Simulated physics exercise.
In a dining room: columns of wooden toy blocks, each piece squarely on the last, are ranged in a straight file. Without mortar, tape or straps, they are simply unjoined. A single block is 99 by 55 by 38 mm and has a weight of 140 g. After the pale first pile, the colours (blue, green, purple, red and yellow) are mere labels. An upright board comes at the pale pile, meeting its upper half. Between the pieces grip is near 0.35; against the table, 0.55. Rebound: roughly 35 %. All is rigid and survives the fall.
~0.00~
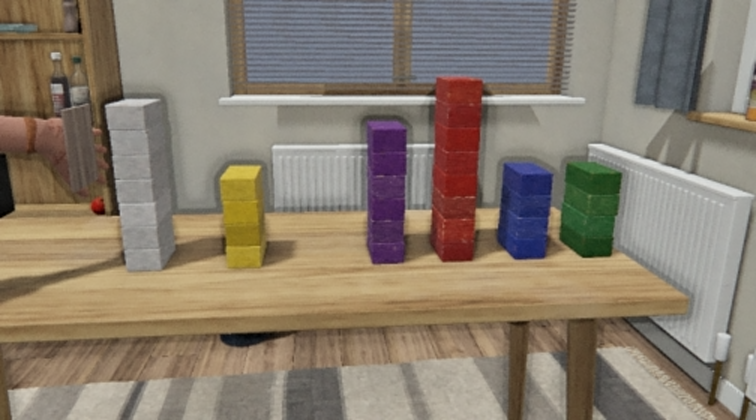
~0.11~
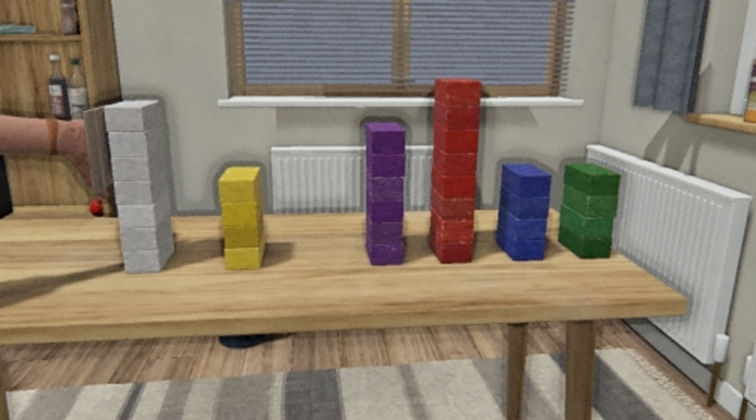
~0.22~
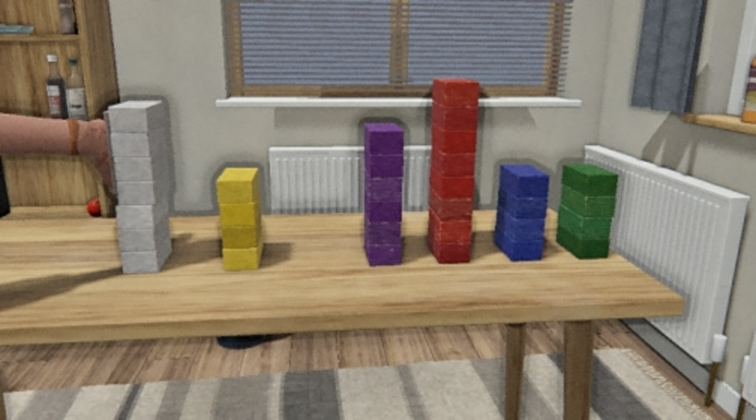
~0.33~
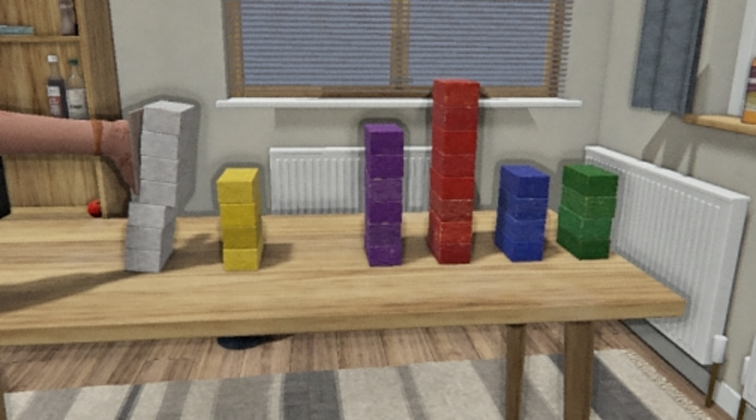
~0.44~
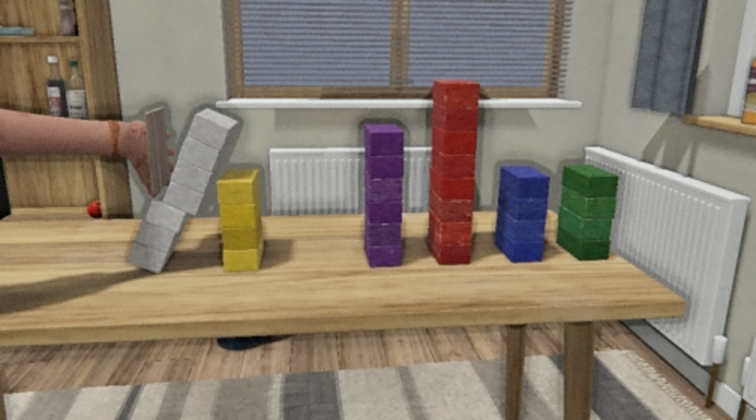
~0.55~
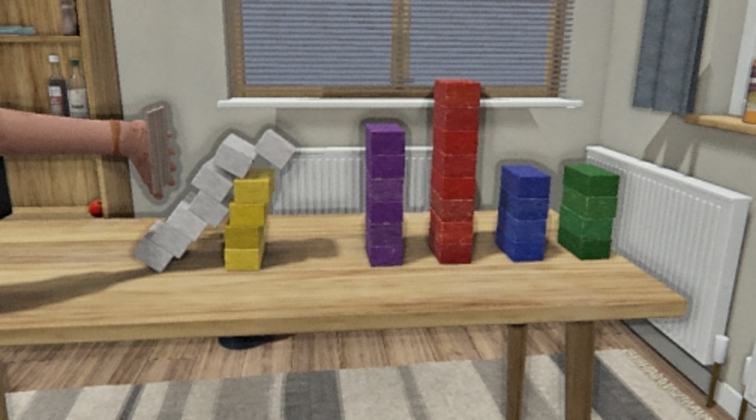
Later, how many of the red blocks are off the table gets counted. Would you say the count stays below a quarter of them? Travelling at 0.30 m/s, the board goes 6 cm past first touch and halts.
Yes, it stays below a quarter.
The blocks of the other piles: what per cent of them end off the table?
Close to 0 per cent of them.
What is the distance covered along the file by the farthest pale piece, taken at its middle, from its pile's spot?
36 cm.
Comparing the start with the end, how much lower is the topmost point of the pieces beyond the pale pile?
I'd say it's about 0 cm lower than before.
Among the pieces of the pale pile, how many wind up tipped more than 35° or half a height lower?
Count: 6 pale pieces.
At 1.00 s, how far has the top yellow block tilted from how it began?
At that moment, roughly 40 degrees.
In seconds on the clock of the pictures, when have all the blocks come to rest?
Rest time: Around 1.5 s.
After 0.62 s, 7 of the pale pile down; none of the 8 red blocks off the table (0 of 26 in all colours); top red block unmoved; top yellow block leaning 7°.
After 0.74 s, 7 of the pale pile down; none of the 8 red blocks off the table (0 of 26 in all colours); top red block unmoved; top yellow block leaning 31°, 20 mm lower.
After 1.00 s, 7 of the pale pile down; none of the 8 red blocks off the table (0 of 26 in all colours); top red block unmoved; top yellow block leaning 40°, 58 mm lower.
At rest (1.5 s), 6 of the pale pile down; none of the 8 red blocks off the table (0 of 26 in all colours); top red block unmoved; top yellow block leaning 26°, 58 mm lower. That is 0 per cent. As the last picture would show them, middles, top red block near (456, 92), top yellow block near (338, 217).
